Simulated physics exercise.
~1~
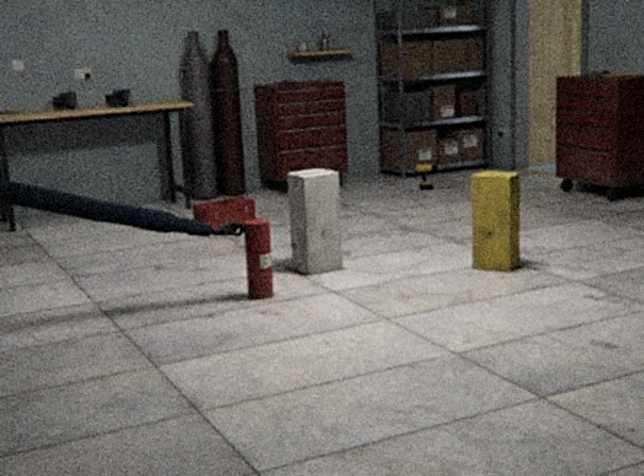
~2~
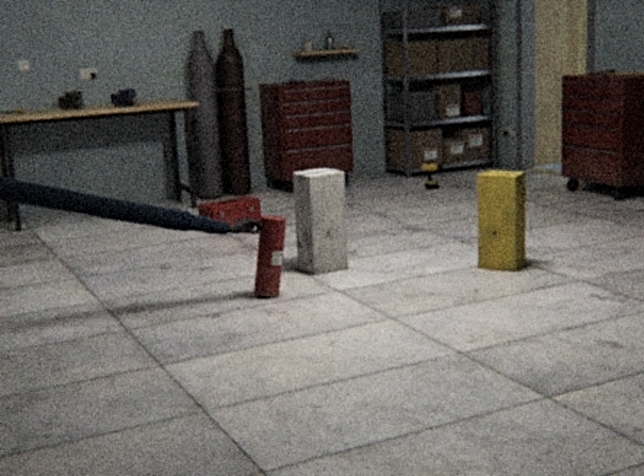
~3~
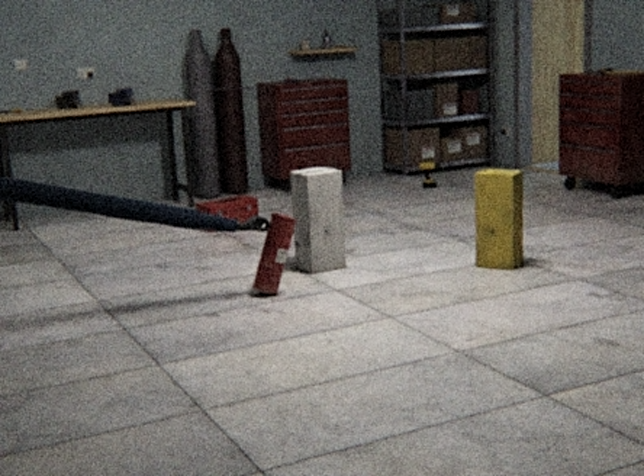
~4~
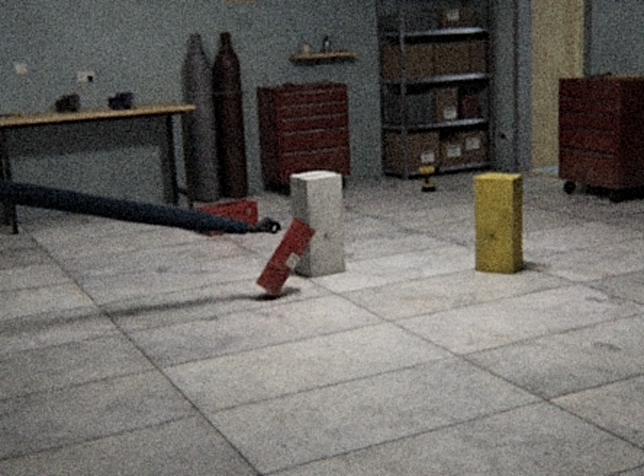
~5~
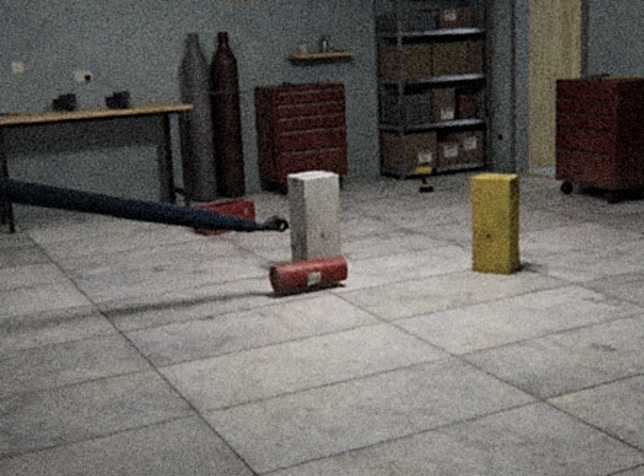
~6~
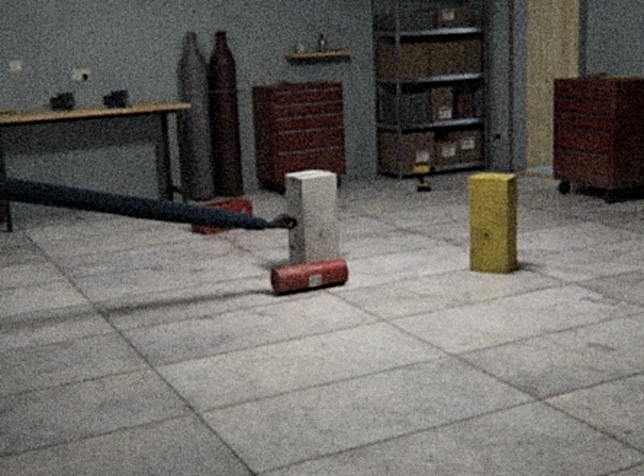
The red canister was pushed to the right by the tip of a long dark rod, leaned over further and further, then toppled onto its side on the tiled floor, ending up lying in front of the white box while the yellow box stayed standing.
